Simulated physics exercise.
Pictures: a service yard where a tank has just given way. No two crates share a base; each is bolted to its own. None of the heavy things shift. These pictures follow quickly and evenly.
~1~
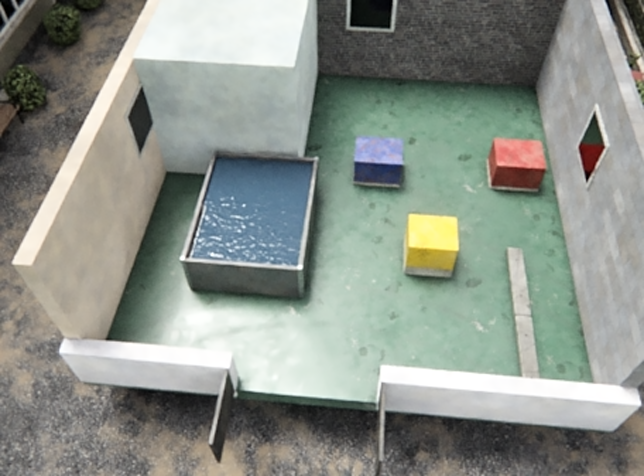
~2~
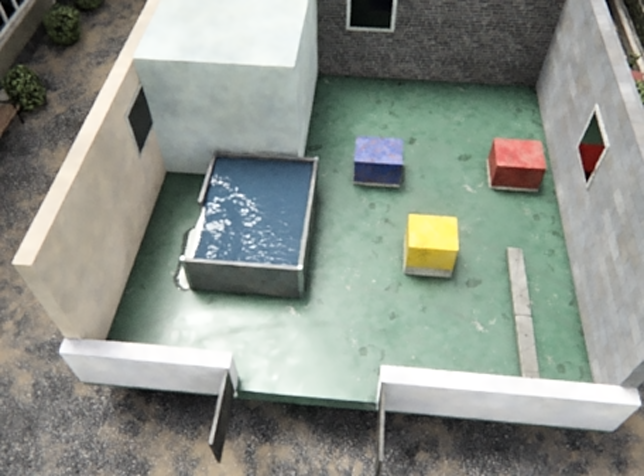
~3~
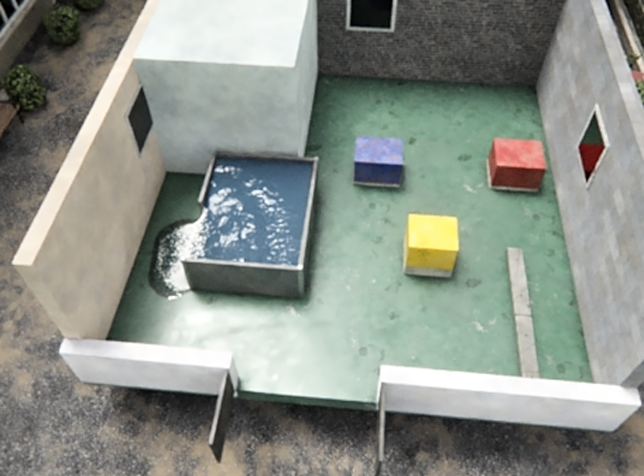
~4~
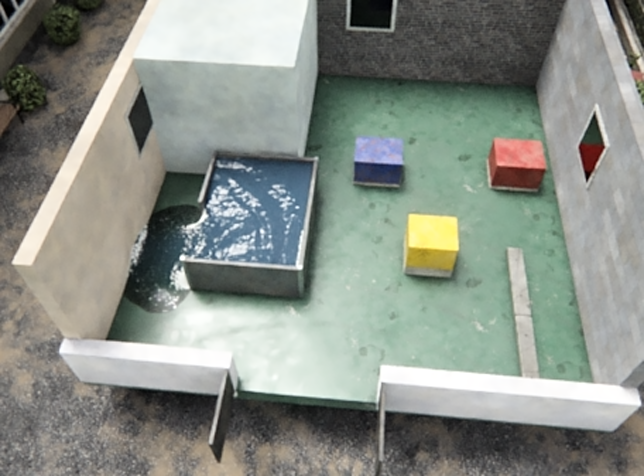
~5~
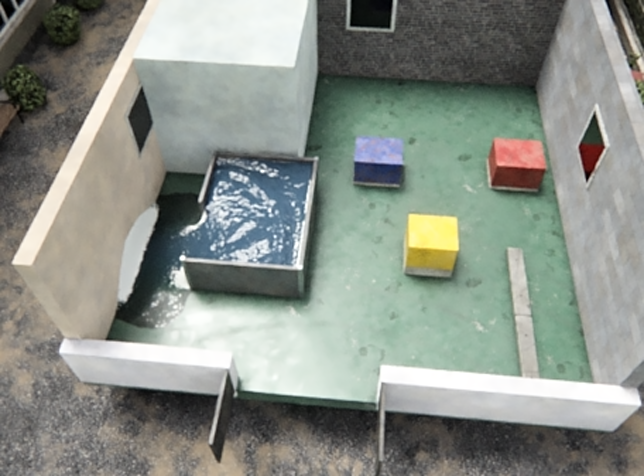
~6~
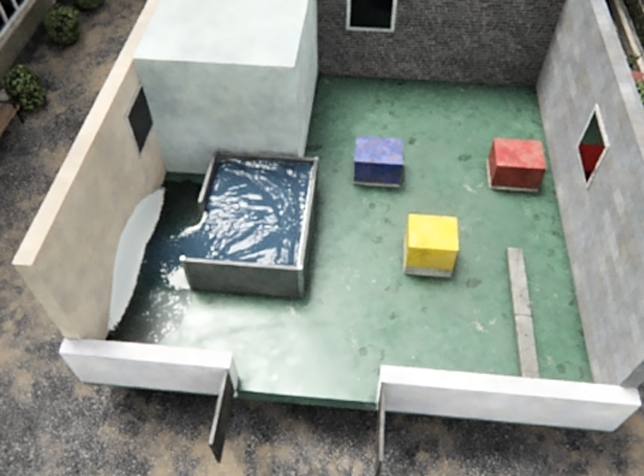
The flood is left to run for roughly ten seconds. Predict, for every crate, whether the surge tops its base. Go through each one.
In the end the red crate is not above the water. The blue crate is not above the water. The yellow crate stays above the water.
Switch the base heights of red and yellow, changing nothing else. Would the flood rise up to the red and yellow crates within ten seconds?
First the red crate, which stays clear; then the yellow crate, which goes under.
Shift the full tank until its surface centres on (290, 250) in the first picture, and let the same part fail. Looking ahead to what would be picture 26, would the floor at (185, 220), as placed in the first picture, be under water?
By that frame the spot is drenched.
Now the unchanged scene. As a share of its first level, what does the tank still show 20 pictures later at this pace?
About 40 %.
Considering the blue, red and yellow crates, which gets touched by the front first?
It's the blue-painted one.
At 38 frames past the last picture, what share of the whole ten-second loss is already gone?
I'd estimate some 45 per cent.
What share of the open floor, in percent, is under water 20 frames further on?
It comes to roughly 45 in a hundred.
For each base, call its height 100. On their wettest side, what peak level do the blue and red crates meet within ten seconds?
Roughly 300 percent, then 160 percent.
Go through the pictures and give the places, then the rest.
The water tank at (254, 209) is whole and still, in the first picture.
The front is at a hidden place, out from the gap at (199, 248), in the second picture.
The front is at (170, 227), out from the gap at (199, 249), in the third picture.
The front is at (150, 221), out from the gap at (200, 250), in the fourth picture.
The front is at (157, 201), out from the gap at (200, 250), in the fifth picture.
The front is at (163, 185), out from the gap at (200, 250), in the sixth picture.
A moment on, water covers 10 % of the floor; the red crate not reached, the blue crate not reached, the yellow crate not reached.
Next, water covers 20 % of the floor; the red crate not reached, the blue crate water round its plinth, the yellow crate not reached.
Then, water covers 45 % of the floor; the red crate not reached, the blue crate water round its plinth, the yellow crate water round its plinth.
Later, water covers 65 % of the floor; the red crate water round its plinth, the blue crate water round its plinth, the yellow crate water round its plinth.
In the end, water covers 95 % of the floor; the red crate was topped, the blue crate was topped, the yellow crate stayed above the water.
